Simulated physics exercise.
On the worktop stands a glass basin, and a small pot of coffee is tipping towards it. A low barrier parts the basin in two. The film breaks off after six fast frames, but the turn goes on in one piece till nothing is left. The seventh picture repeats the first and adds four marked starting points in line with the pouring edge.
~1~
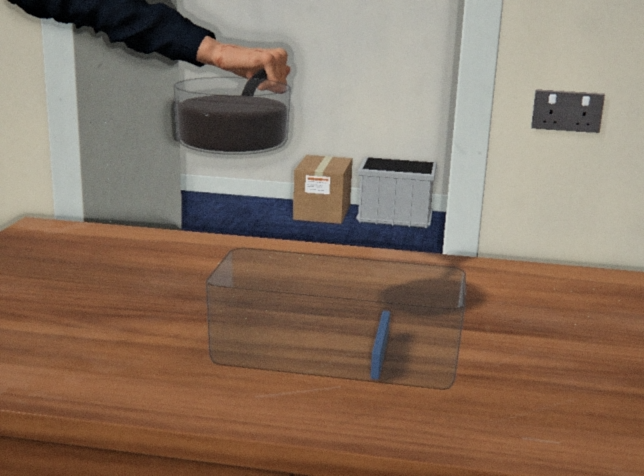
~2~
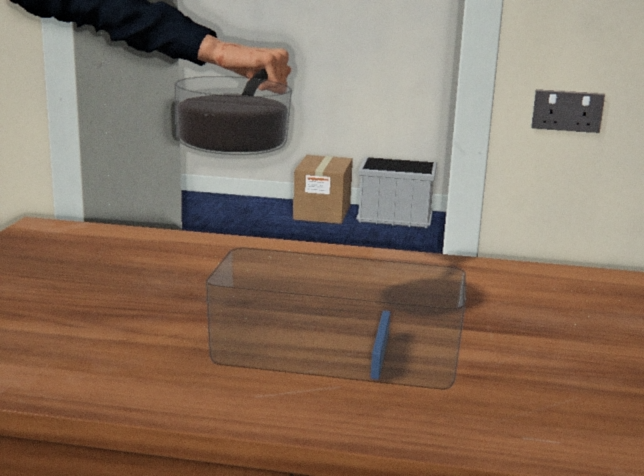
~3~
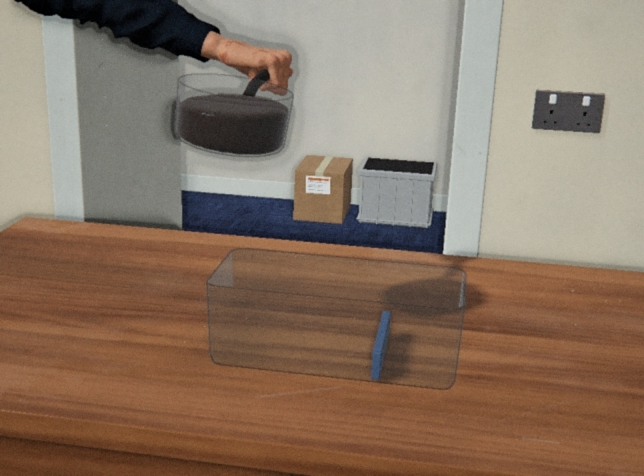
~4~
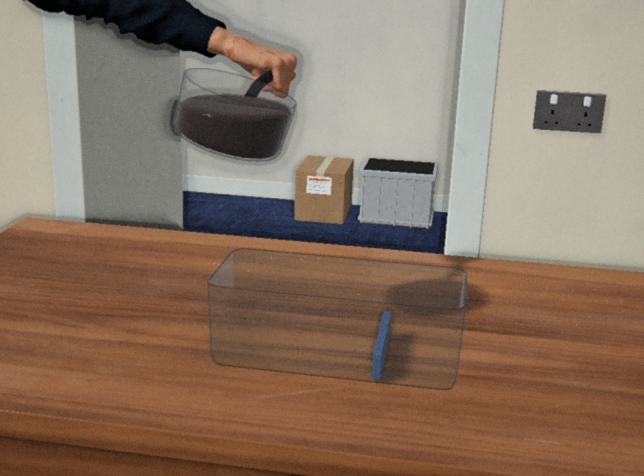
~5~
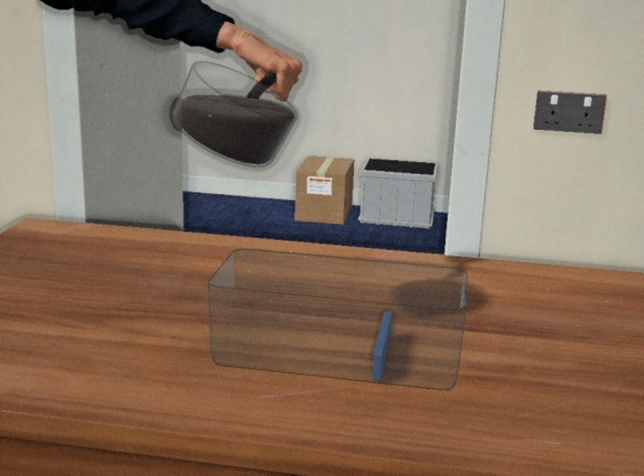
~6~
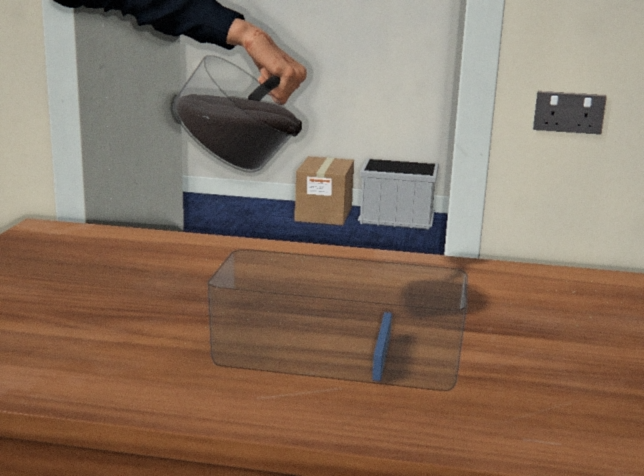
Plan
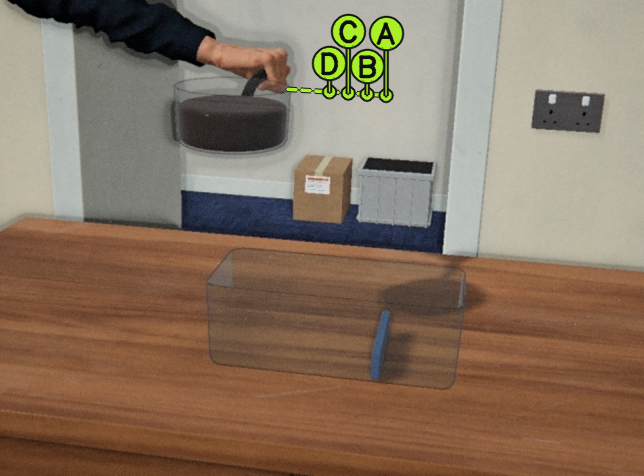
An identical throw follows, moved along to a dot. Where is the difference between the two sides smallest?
Place C does it best.
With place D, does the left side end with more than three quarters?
No.
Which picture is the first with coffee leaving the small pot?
In picture 6.
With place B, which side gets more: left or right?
More ends on the right.
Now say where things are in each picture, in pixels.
Upright, lip at (287, 89); basin from (210, 360) to (454, 388); top of the wall at (382, 331); nothing has left yet, in the first frame.
Upright, lip at (288, 91); nothing has left yet, in the second frame.
Tipped about 7°, lip at (290, 96); nothing has left yet, in the third frame.
Tipped about 15°, lip at (294, 105); nothing has left yet, in the fourth frame.
Tipped about 26°, lip at (295, 117); nothing has left yet, in the fifth frame.
Tipped about 38°, lip at (293, 130); coffee is over the lip, down to (296, 134), in the sixth frame.
On the marked copy, A at (386, 95); B at (367, 94); C at (348, 93); D at (329, 91).
With A, about 28 % ends left of the wall and 68 % right of it; 4 % is lost outside.
With B, about 30 % ends left of the wall and 65 % right of it; 5 % is lost outside.
With C, about 51 % ends left of the wall and 46 % right of it; 3 % is lost outside.
With D, about 70 % ends left of the wall and 27 % right of it; 4 % is lost outside.
